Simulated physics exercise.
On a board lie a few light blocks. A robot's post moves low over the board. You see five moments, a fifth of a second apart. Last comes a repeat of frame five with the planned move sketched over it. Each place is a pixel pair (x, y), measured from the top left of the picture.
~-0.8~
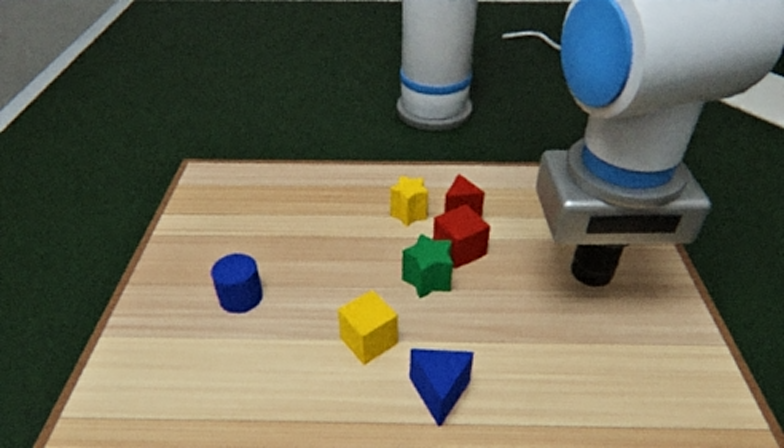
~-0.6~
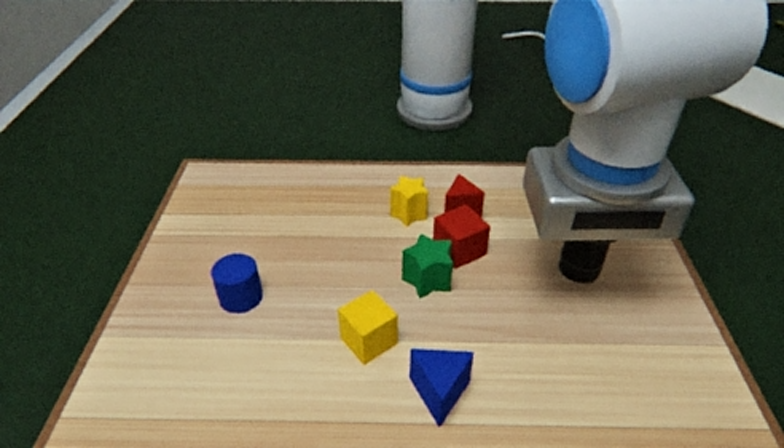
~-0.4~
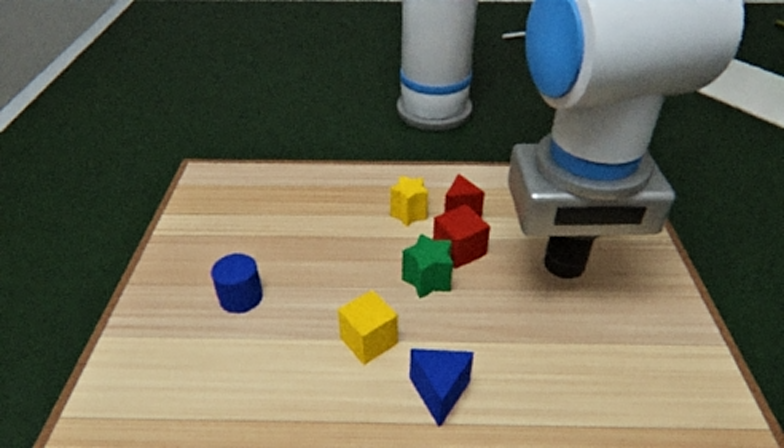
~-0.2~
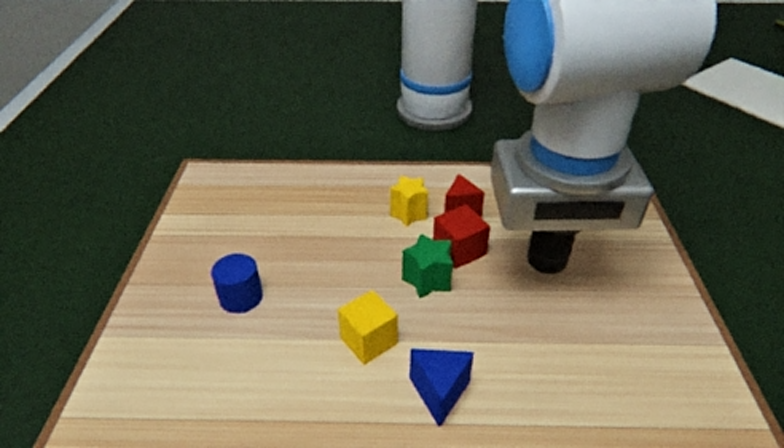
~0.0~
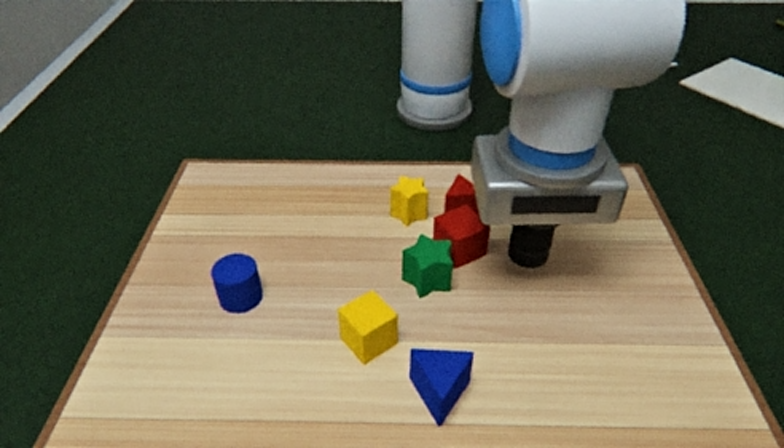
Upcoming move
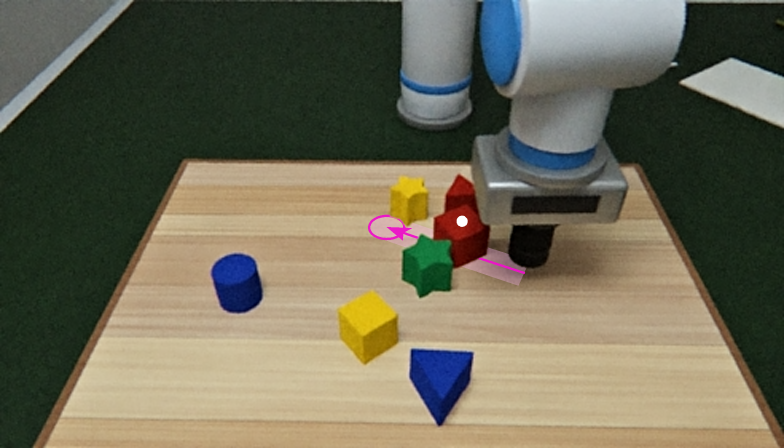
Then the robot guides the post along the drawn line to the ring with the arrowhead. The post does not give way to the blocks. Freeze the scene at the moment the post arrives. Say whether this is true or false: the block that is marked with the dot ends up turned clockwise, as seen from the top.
The statement is false.
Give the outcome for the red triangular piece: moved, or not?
It is not moved.
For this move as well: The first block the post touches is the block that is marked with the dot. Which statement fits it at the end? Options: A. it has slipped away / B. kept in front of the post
The answer is B.
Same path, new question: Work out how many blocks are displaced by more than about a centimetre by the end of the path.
The push moves two blocks more than 1 cm.
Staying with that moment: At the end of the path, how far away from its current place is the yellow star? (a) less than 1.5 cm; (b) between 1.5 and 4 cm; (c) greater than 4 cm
Correct choice: B.
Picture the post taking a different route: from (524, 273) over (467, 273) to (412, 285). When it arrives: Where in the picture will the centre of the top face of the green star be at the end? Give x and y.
That would be at about pixel (374, 260).
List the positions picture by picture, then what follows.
Post tip at (591, 273); block tops, yellow star at (410, 186); green star at (430, 251); red square at (462, 221); red triangular piece at (463, 187), in the first frame.
Post at (579, 270); blocks unchanged, in the second frame.
Post at (564, 266); blocks unchanged, in the third frame.
Post at (547, 261); blocks unchanged, in the fourth frame.
Post at (528, 256); yellow star at (410, 186); green star at (430, 251); red square at (462, 221); red triangular piece at (463, 187), in the fifth frame.
Path on the board, in a line from (524, 273) to (387, 227); the dot is on the red square.
What follows on the original path. One third of the way, post at (477, 240); red square at (442, 214), turned 15° anticlockwise.
Two thirds of the way, post at (430, 224); yellow star at (395, 178), turned 40° clockwise; red square at (395, 201), turned 20° anticlockwise.
At the end, post at (387, 210); yellow star at (393, 176), turned 55° clockwise; green star in place; red square at (352, 190), turned 35° anticlockwise; red triangular piece in place.
